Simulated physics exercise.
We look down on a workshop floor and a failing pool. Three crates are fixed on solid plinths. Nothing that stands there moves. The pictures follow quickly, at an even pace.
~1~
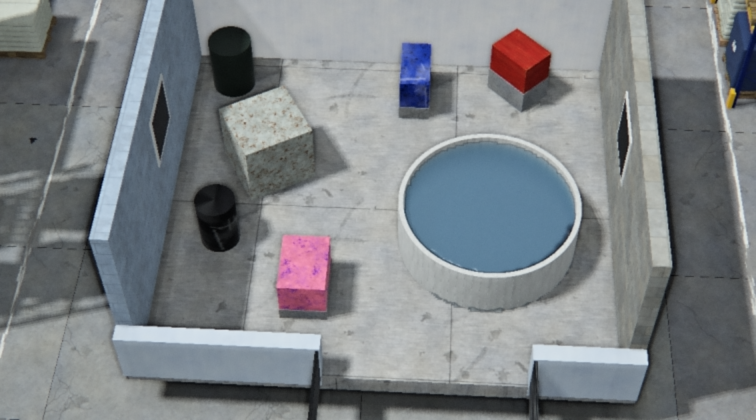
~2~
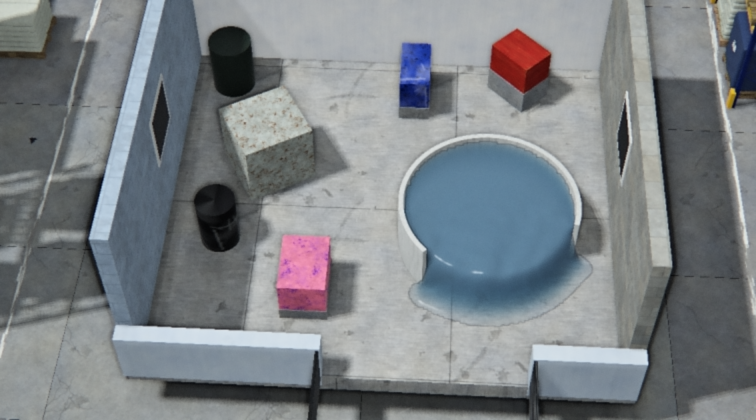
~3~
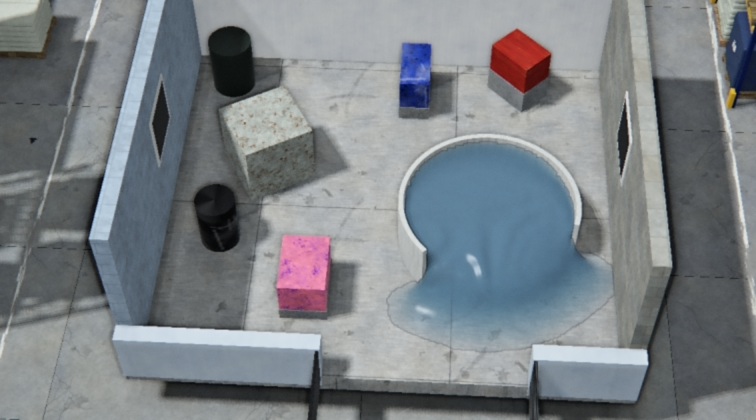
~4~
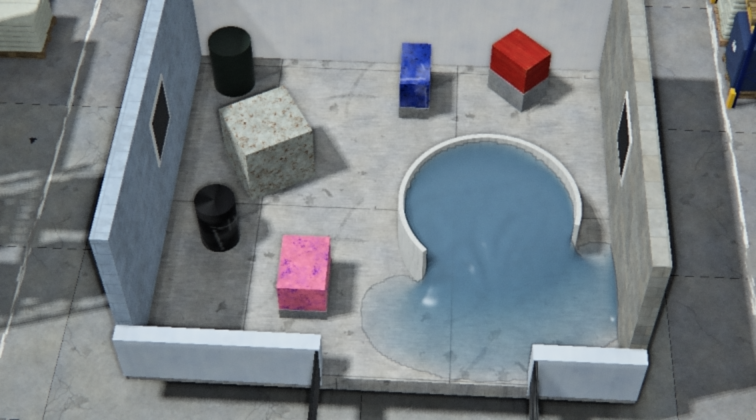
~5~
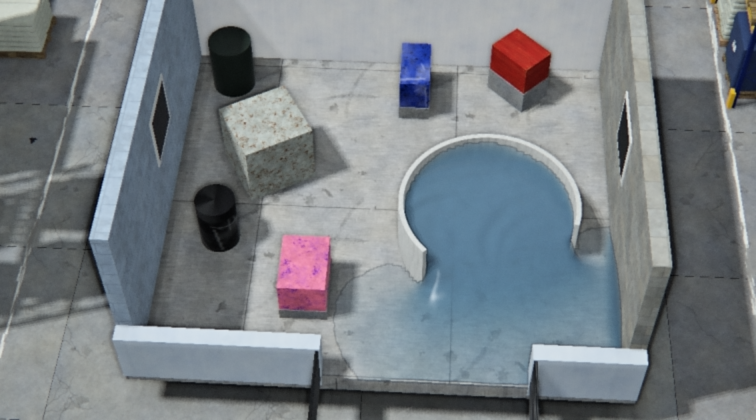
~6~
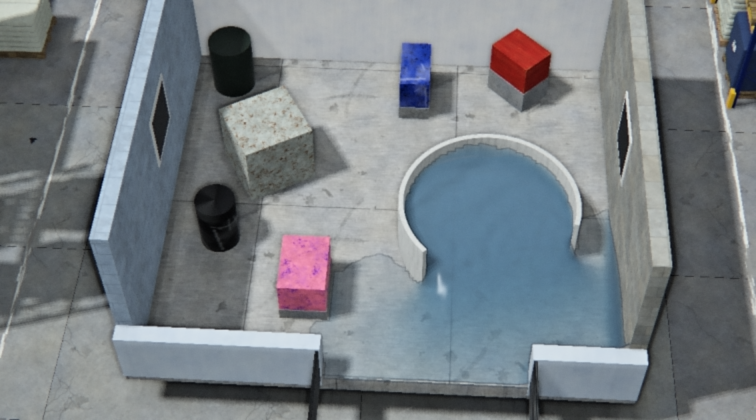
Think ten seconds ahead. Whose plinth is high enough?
The blue crate escapes dry; the pink crate escapes dry; the red crate escapes dry.
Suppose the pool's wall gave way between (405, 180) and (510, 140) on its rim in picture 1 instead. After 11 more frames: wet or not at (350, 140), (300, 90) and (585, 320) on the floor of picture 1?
As listed: Under water, wet, clear.
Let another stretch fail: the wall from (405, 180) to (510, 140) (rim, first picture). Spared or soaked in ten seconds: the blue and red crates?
Blue is topped; red ends up wet.
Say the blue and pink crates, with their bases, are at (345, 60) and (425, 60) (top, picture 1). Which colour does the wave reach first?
The red one.
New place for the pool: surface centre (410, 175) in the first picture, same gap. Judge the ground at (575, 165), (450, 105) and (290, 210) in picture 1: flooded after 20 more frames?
One after the other: Flooded, clear, clear.
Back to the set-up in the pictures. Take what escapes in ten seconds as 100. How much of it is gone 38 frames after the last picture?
Near 85 in a hundred.
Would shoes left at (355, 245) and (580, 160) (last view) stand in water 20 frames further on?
As listed: Dry, under water.
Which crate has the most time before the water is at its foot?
The blue one.
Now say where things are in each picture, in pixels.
The first frame shows still water in the pool at (489, 206).
In the second frame, the front is at (584, 264), out from the gap at (509, 297).
In the third frame, the front is at (613, 272), out from the gap at (509, 298).
In the fourth frame, water pours out at (509, 299) and has run to (372, 332).
In the fifth frame, the front is at a hidden place, out from the gap at (509, 300).
In the sixth frame, water pours out at (509, 300) and has run to a hidden place.
A moment on, water covers 25 % of the floor; the blue crate not reached, the pink crate water round its plinth, the red crate not reached.
Next, water covers 30 % of the floor; the blue crate not reached, the pink crate water round its plinth, the red crate not reached.
Then, water covers 40 % of the floor; the blue crate not reached, the pink crate water round its plinth, the red crate water round its plinth.
Later, water covers 60 % of the floor; the blue crate water round its plinth, the pink crate water round its plinth, the red crate water round its plinth.
In the end, water covers 90 % of the floor; the blue crate stayed above the water, the pink crate stayed above the water, the red crate stayed above the water.
